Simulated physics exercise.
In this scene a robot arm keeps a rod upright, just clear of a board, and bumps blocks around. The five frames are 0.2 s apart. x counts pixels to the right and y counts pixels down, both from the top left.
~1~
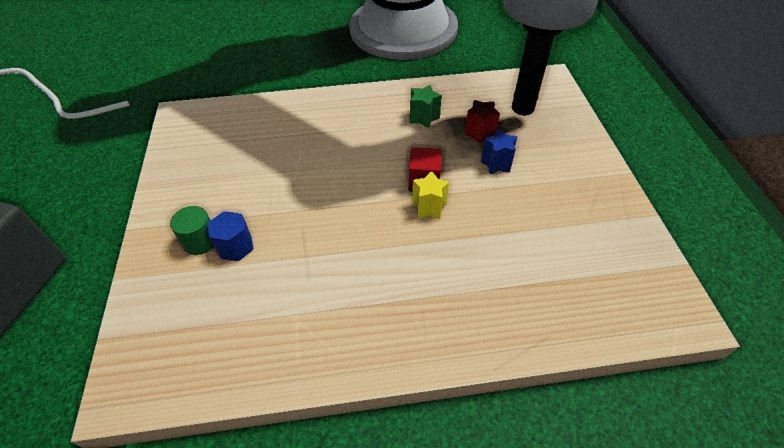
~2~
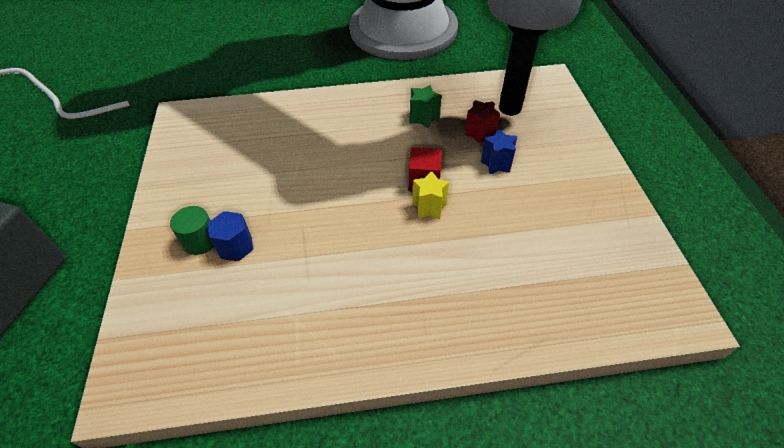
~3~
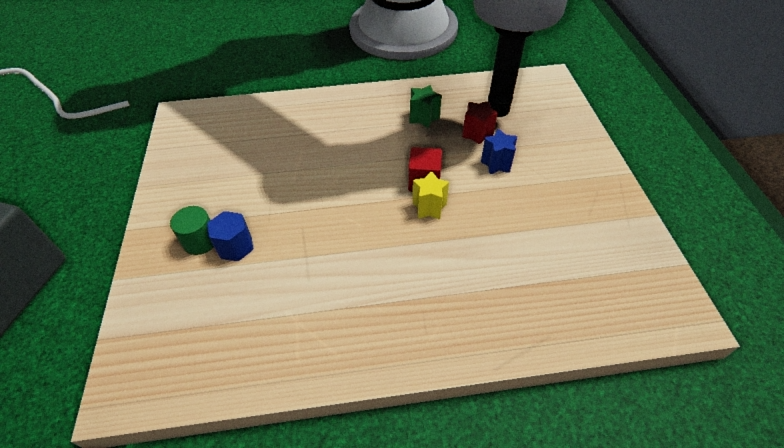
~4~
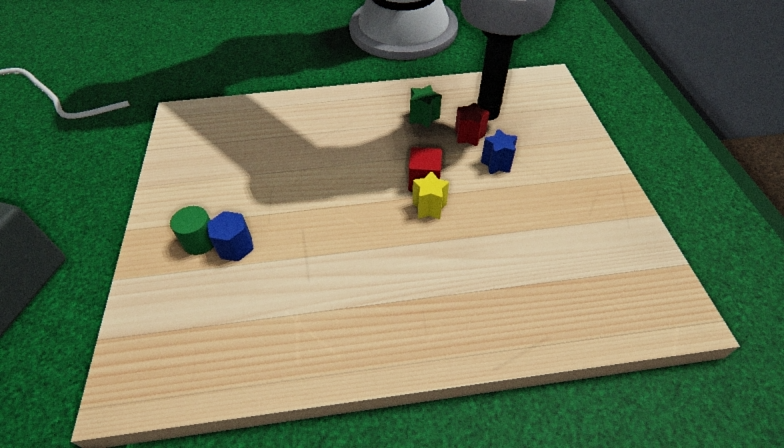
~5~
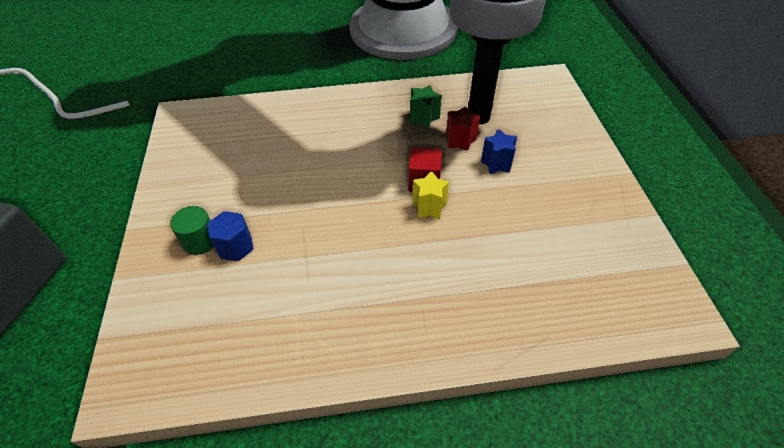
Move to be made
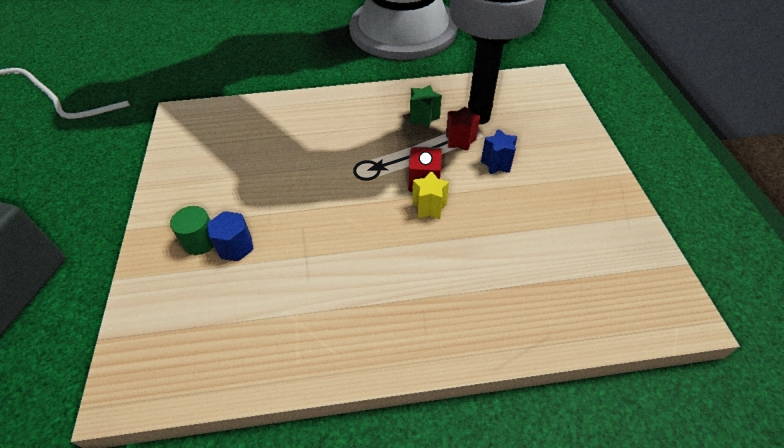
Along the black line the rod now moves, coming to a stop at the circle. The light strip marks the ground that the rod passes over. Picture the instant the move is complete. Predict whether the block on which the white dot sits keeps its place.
Moved away.
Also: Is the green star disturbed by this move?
The block in question stays where it was by the end.
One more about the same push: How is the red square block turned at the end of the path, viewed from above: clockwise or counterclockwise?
From above, the red square block will be seen to turn anti-clockwise.
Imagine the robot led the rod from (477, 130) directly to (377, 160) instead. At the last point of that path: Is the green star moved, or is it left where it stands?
It barely shifts, if at all.
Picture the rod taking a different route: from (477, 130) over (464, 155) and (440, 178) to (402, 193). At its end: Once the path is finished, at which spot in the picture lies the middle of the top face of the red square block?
I think it will end close to (372, 173).
Drawn move, from (477, 130) by way of (425, 151) to (367, 170); the dot is on the red square block.
What follows on the original path. One third of the way, rod (444, 133); red star (429, 133).
Two thirds of the way, rod (406, 147); red square block (419, 169), turned 40° anticlockwise; yellow star (433, 190); red star (395, 152), turned 30° anticlockwise.
At the end, rod (366, 159); green star still; red square block (418, 170), turned 45° anticlockwise; yellow star (433, 191); red star (381, 162), turned 80° anticlockwise.
